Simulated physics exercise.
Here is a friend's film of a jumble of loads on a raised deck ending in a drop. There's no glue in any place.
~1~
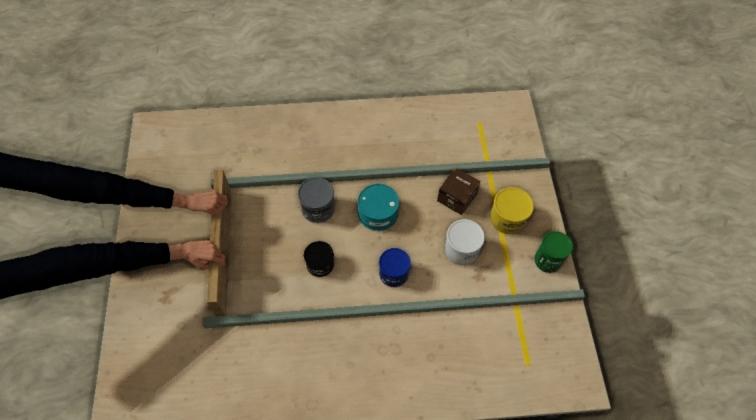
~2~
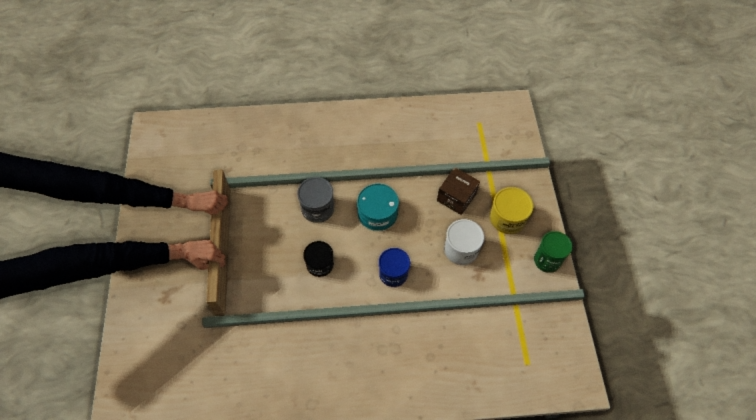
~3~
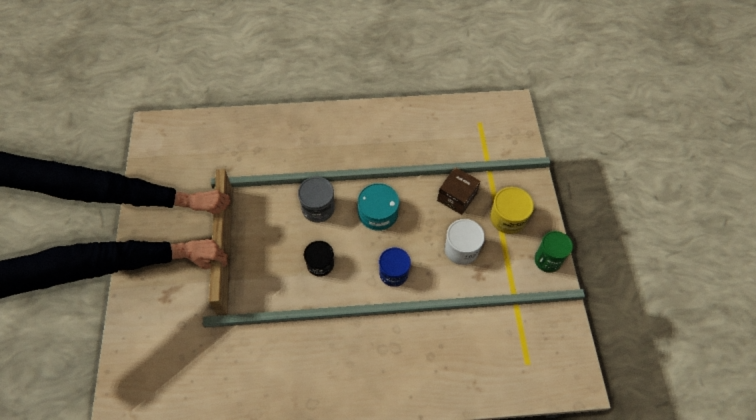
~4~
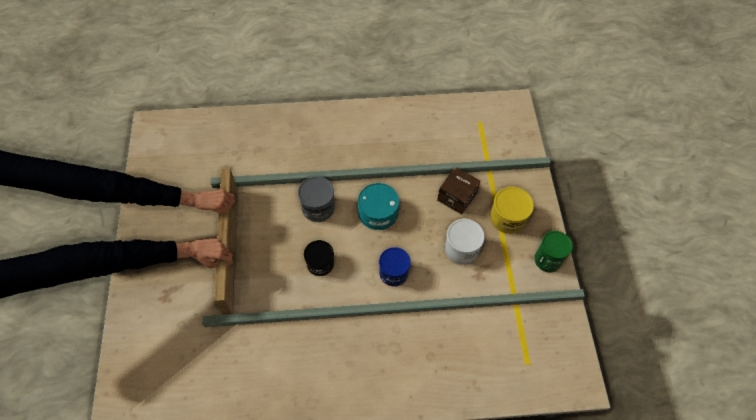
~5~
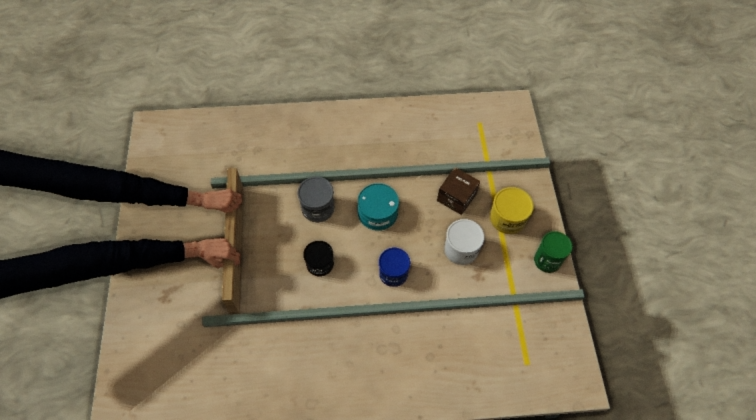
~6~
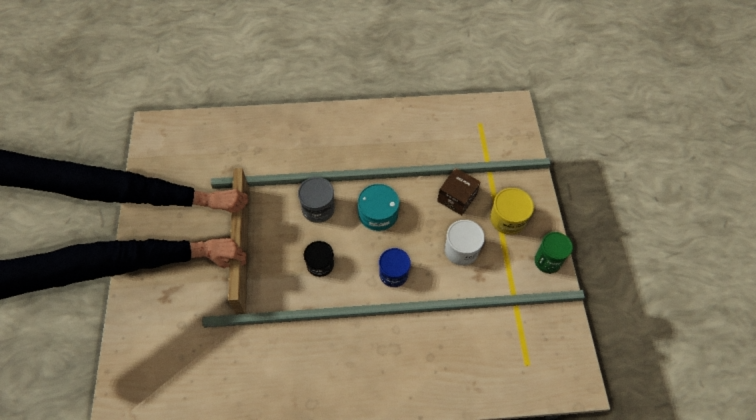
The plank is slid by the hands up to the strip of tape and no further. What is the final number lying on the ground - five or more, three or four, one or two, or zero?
My prediction is one or two fallers.
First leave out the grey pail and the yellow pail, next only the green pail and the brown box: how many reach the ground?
The counts: 0 and 1.
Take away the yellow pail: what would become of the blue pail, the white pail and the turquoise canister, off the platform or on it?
First, the blue pail is safe; next, the white pail is safe; last, the turquoise canister is safe.
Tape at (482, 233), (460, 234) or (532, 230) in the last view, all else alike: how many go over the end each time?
First 0, then 0, then 4.
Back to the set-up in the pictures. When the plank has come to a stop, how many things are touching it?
Looks like 3 of them, all told.
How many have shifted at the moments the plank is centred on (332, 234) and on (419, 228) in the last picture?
The count is 3 at the first point and 6 at the second.
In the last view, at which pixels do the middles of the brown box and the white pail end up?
The first ends close to (541, 176), the second close to (554, 246).
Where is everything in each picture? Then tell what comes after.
Green pail (553, 253); yellow pail (511, 211); brown box (459, 191); plank (220, 241); tape (501, 231), in the first frame.
Yellow pail (511, 211); grey pail (317, 201), in the second frame.
Brown box (459, 191); plank (222, 241), in the third frame.
Green pail (553, 252); turquoise canister (378, 207), in the fourth frame.
Yellow pail (511, 211); white pail (463, 243), in the fifth frame.
Green pail (553, 254); yellow pail (511, 212); brown box (459, 192); plank (239, 240); tape (501, 232), in the sixth frame.
Early on, none off yet; green pail at rest near (553, 254); yellow pail at rest near (511, 212); brown box at rest near (459, 192).
A while later, none off yet; green pail at rest near (553, 254); yellow pail at rest near (511, 212); brown box travelled about its own width near (481, 183).
Finally, the number that fall off is one or two; lost, yellow pail and green pail.
